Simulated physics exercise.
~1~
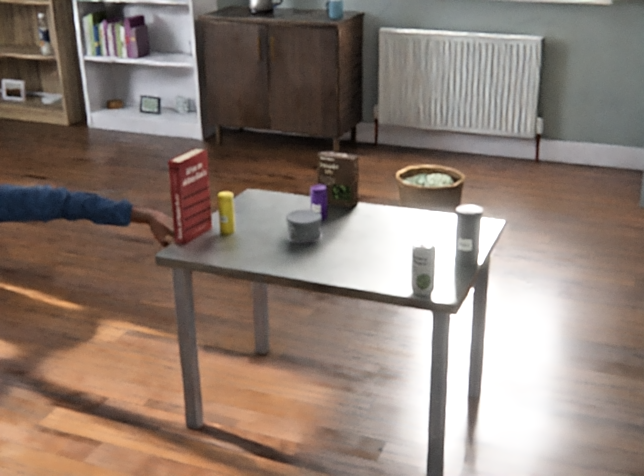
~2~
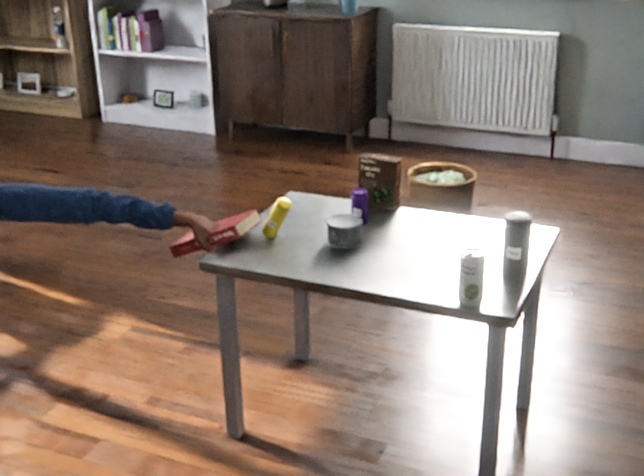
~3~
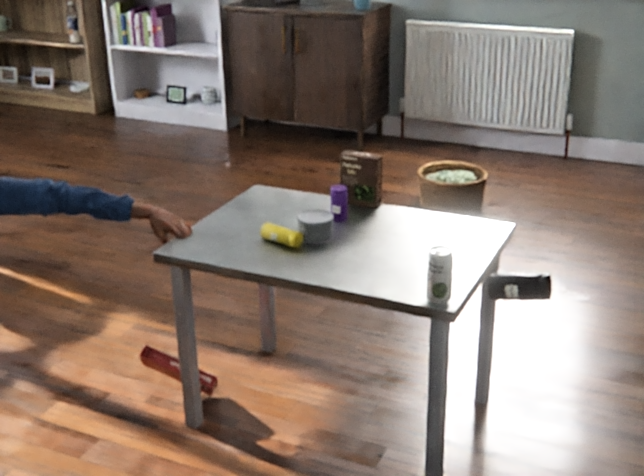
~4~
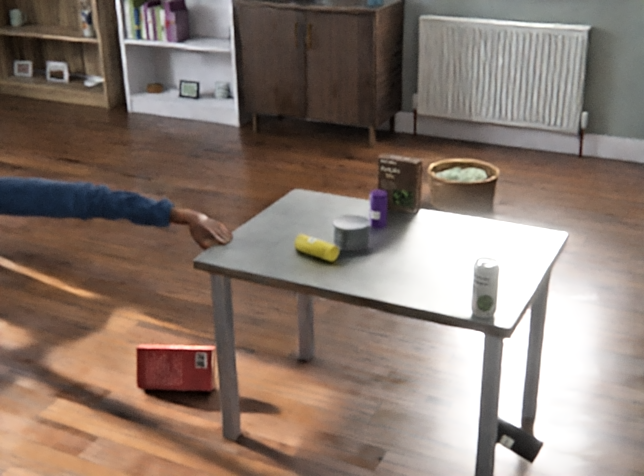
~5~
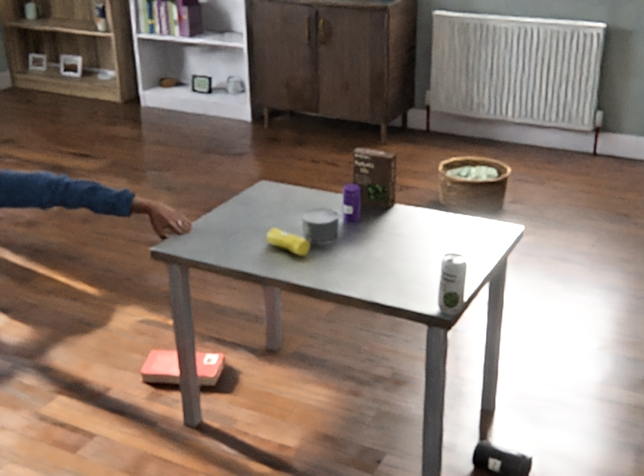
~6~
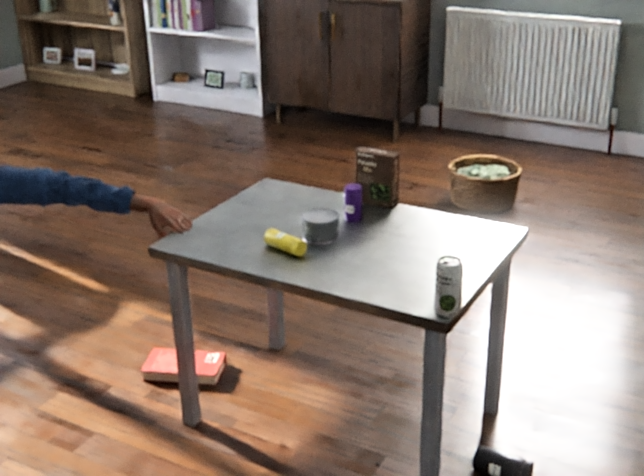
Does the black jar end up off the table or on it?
The black jar ends up off the table. It drops over the right side and comes to rest lying on the floor.
